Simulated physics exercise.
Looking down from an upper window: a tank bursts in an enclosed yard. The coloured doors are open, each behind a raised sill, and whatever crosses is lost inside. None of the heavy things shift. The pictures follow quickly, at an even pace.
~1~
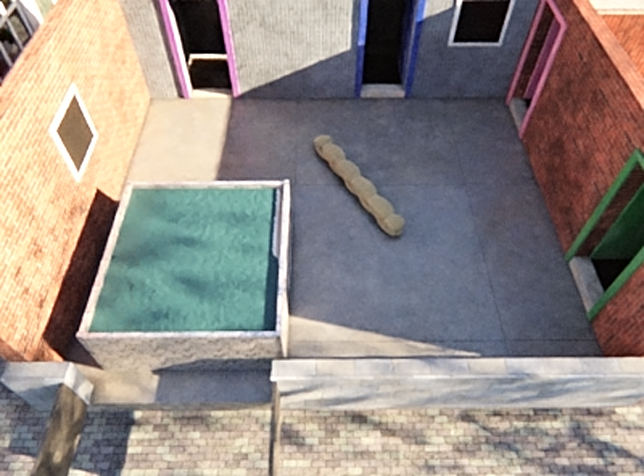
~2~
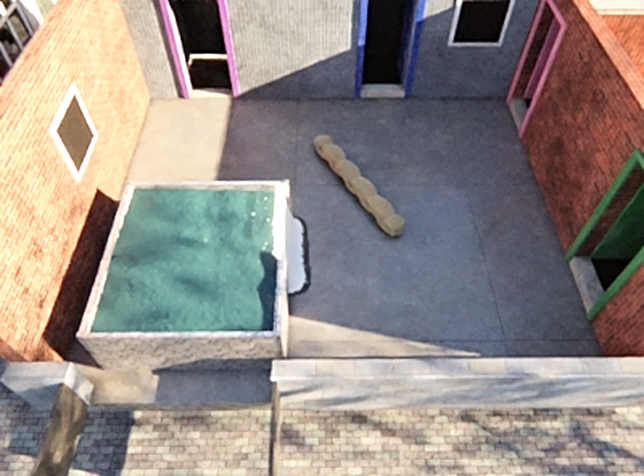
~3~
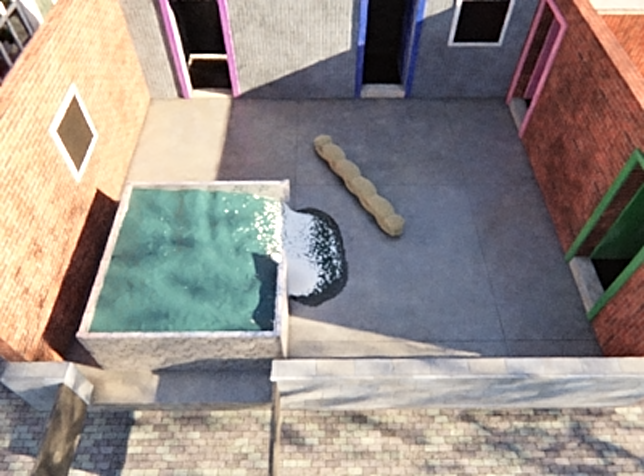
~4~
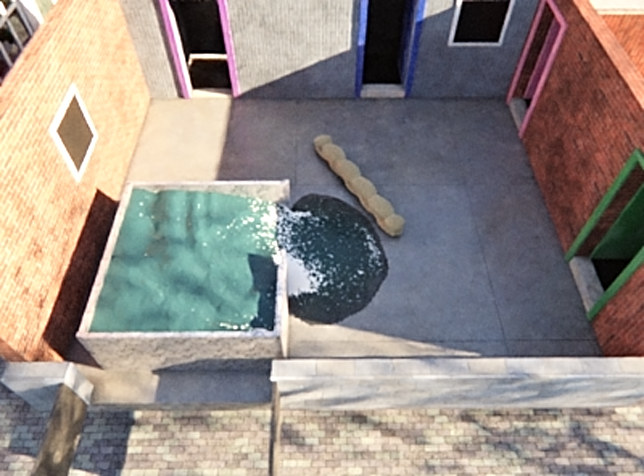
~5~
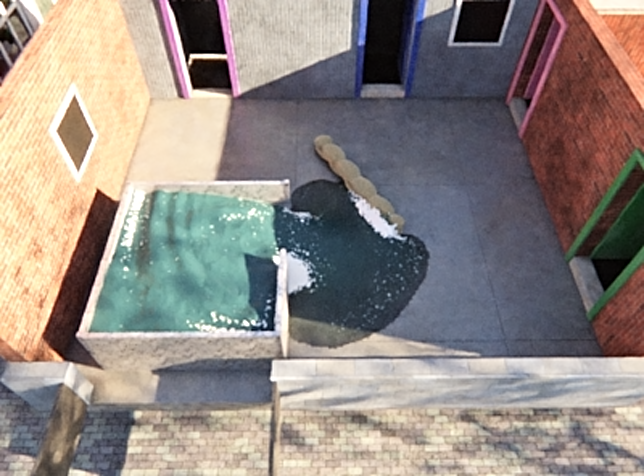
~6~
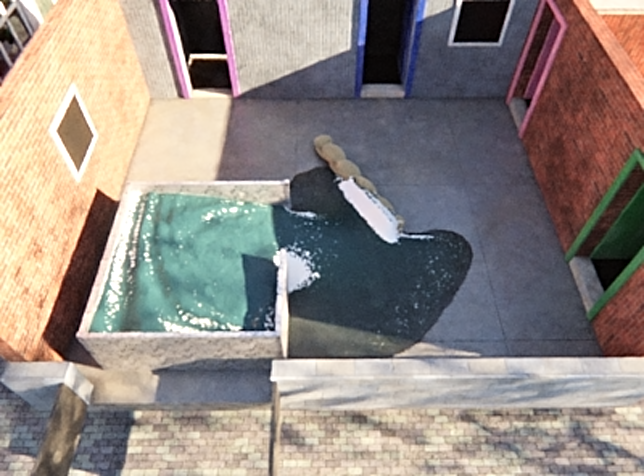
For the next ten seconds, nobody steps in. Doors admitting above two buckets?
Result: The blue door is not overrun past two buckets; the pink door is not overrun past two buckets; the purple door is overrun past two buckets; the green door is overrun past two buckets.
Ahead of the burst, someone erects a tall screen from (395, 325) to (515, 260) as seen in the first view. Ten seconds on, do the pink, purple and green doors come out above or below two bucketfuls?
Note - pink door: Crosses the line; purple door: Crosses the line; green door: Does not reach it.
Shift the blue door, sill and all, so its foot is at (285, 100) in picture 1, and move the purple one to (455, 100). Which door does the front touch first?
Answer: The one in green.
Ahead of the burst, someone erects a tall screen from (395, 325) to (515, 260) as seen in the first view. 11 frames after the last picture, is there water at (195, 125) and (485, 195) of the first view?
Result, in order: Bone-dry / swamped.
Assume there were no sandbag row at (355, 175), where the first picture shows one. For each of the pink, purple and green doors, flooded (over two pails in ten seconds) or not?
Taking them in turn, the pink door breaks the limit, the purple door doesn't reach the limit and the green door breaks the limit.
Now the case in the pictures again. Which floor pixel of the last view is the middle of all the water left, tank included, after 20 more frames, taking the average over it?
Around pixel (333, 260).
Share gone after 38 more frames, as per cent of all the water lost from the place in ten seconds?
By my reckoning, 55 %.
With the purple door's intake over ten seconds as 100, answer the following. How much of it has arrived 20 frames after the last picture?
About 0 per cent.
A moment on, water covers 35 % of the floor; the blue door not reached, the pink door not reached, the purple door not reached, the green door under two buckets in.
Next, water covers 60 % of the floor; the blue door not reached, the pink door not reached, the purple door not reached, the green door over two buckets in.
Then, water covers 75 % of the floor; the blue door wet at the sill, nothing in, the pink door wet at the sill, nothing in, the purple door under two buckets in, the green door far over two buckets in.
Later, water covers 90 % of the floor; the blue door wet at the sill, nothing in, the pink door wet at the sill, nothing in, the purple door under two buckets in, the green door far over two buckets in.
In the end, water covers 95 % of the floor; the blue door wet at the sill, nothing in, the pink door wet at the sill, nothing in, the purple door over two buckets in, the green door far over two buckets in.
